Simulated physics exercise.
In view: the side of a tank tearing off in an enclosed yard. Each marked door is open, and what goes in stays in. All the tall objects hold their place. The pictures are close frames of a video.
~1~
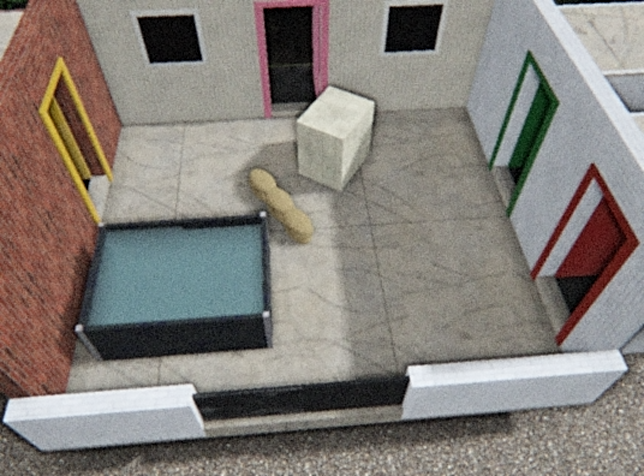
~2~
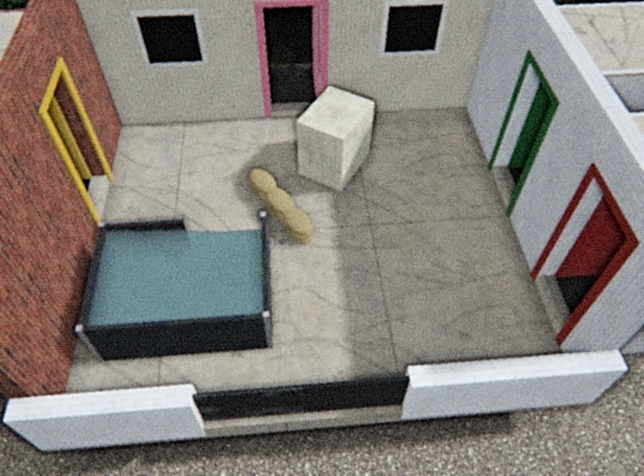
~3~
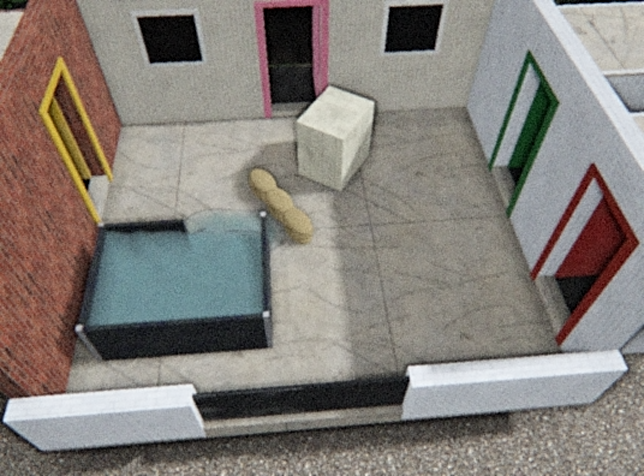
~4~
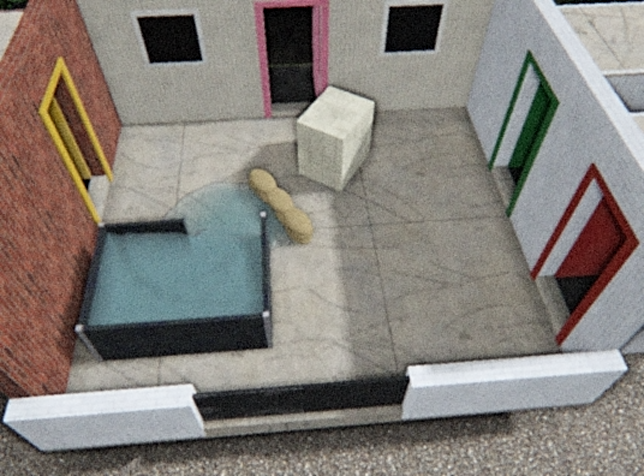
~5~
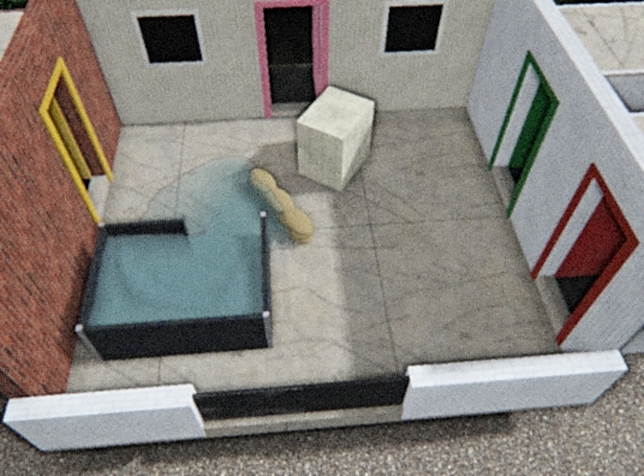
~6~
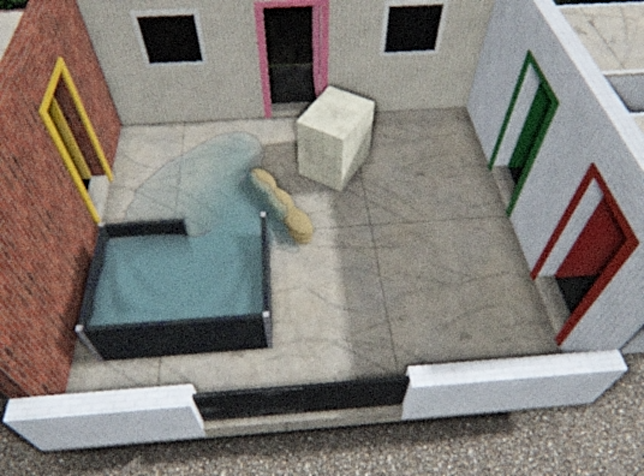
A walled yard holds a water tank whose far side opens, and water spreads across the floor.
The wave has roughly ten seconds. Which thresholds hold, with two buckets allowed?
The red door stays under that; the green door stays under that; the pink door stays under that; the yellow door stays under that.
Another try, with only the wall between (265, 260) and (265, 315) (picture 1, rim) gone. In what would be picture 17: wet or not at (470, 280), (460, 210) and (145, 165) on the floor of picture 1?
In that order: Awash, awash, not flooded.
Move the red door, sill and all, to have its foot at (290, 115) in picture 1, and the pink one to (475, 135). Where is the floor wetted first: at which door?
It is the red one.
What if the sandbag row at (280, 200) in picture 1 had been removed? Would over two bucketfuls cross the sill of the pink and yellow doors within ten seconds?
Pink is over, yellow stays under.
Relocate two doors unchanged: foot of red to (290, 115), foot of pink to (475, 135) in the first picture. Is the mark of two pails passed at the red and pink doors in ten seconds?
My reading: Red holds; pink is under.
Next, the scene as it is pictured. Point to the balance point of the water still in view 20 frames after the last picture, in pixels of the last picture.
Near (209, 215).
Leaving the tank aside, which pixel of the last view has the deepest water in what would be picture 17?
Near (152, 134).
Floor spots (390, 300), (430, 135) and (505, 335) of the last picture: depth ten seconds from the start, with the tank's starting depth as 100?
In that order: 10, 8 and 14 per cent.
A moment on, water covers 30 % of the floor; the red door not reached, the green door not reached, the pink door wet at the sill, nothing in, the yellow door wet at the sill, nothing in.
Next, water covers 40 % of the floor; the red door not reached, the green door not reached, the pink door wet at the sill, nothing in, the yellow door wet at the sill, nothing in.
Then, water covers 50 % of the floor; the red door not reached, the green door not reached, the pink door wet at the sill, nothing in, the yellow door under two buckets in.
Later, water covers 80 % of the floor; the red door wet at the sill, nothing in, the green door wet at the sill, nothing in, the pink door wet at the sill, nothing in, the yellow door under two buckets in.
In the end, water covers 95 % of the floor; the red door wet at the sill, nothing in, the green door wet at the sill, nothing in, the pink door under two buckets in, the yellow door under two buckets in.
